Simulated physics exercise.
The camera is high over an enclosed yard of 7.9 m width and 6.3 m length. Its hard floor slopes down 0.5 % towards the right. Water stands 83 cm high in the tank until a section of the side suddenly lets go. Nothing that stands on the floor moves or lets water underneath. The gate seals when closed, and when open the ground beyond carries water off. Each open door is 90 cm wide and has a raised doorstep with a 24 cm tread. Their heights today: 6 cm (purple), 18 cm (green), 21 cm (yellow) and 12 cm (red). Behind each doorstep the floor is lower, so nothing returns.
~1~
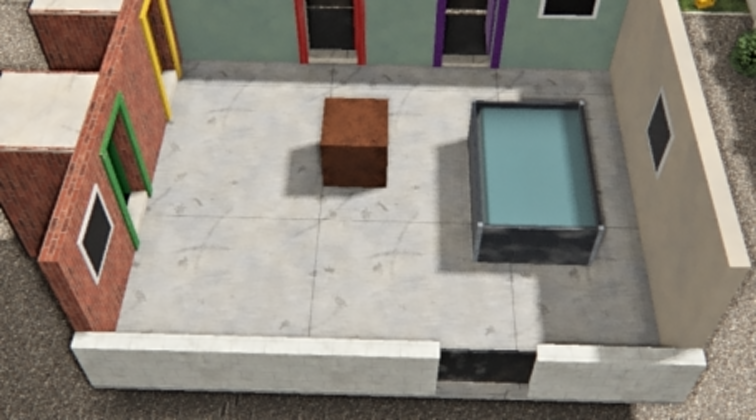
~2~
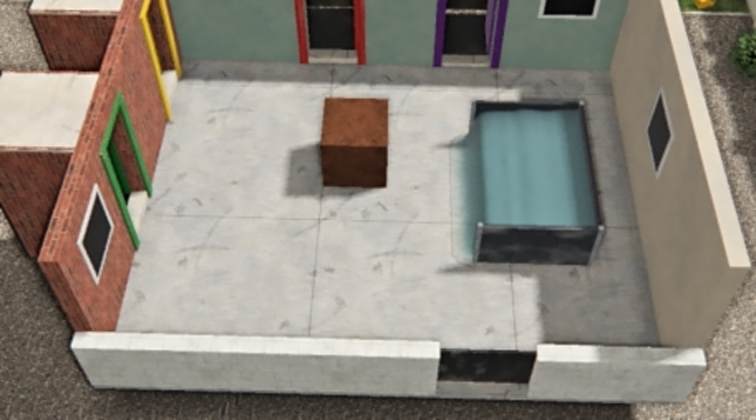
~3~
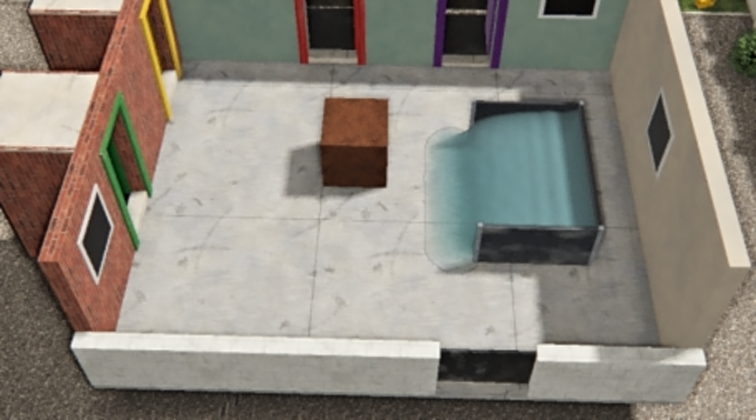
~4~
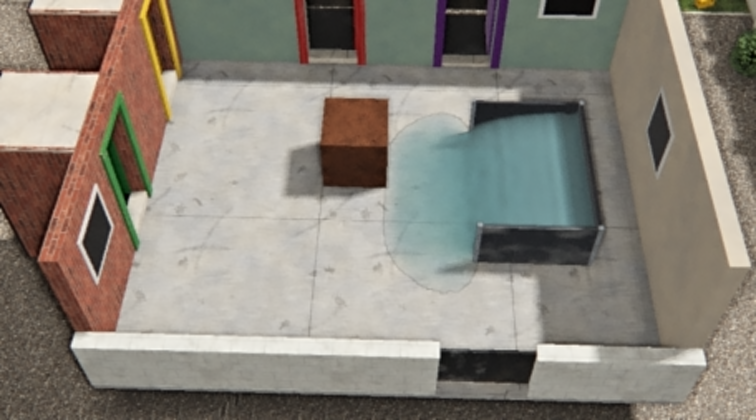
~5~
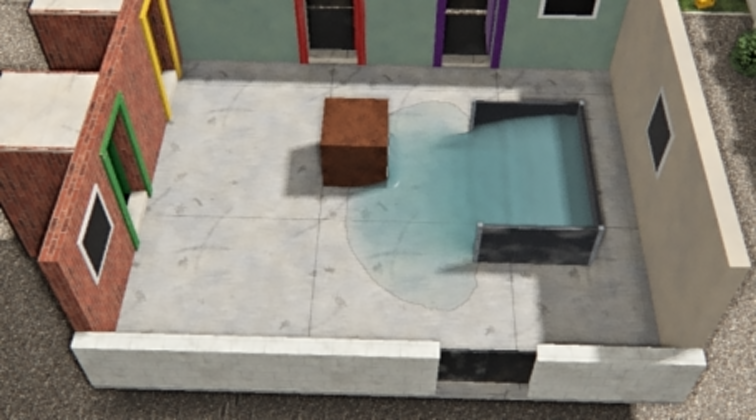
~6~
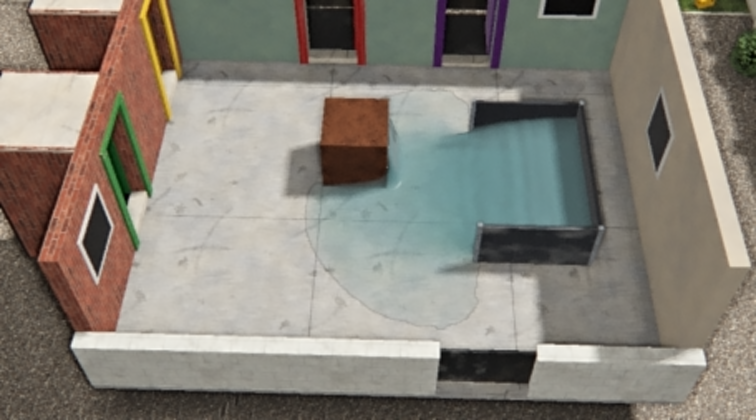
The clip shows a walled yard with coloured doorways, a rusty brown block and a dark-framed tank of water, whose left side opens as water pours out and spreads leftward across the pale floor, reaching around the block's base.
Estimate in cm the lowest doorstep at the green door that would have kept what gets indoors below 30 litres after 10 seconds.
Close to 22 cm is just enough.
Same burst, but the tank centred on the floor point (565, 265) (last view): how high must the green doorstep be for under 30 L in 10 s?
About 27 cm.
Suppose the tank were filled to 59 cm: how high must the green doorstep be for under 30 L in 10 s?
Some 13.5 cm.
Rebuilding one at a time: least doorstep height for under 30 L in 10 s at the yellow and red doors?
About 12.0 cm at yellow and 14.0 cm at red.
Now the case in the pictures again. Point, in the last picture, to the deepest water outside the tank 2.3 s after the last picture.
At about (140, 339).
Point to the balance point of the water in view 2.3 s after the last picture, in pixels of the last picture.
Around (334, 209).
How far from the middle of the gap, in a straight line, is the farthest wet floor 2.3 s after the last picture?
About 6.2 m.
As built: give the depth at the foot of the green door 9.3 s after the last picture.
Roughly 6.5 cm deep.
Then, 0.7 s after the last picture water covers 45 % of the floor, deepest (52 cm) near (393, 175); 12 cm at the green door, 0 litres in over its 18 cm doorstep.
Then, 2.3 s after the last picture water covers 65 % of the floor, deepest (40 cm) near (140, 339); 21 cm at the green door, 63 litres in over its 18 cm doorstep.
Then, 9.3 s after the last picture water covers 95 % of the floor, deepest (20 cm) near (605, 90); 6 cm at the green door, 69 litres in over its 18 cm doorstep.
At the green door as built, the water peaked near 30 cm, 1.1 s after the last picture.
With a doorstep of 19 cm, 57 litres would have come in within the 10 s; with 25.5 cm, 12 litres. So under 30 litres takes about 22 cm.
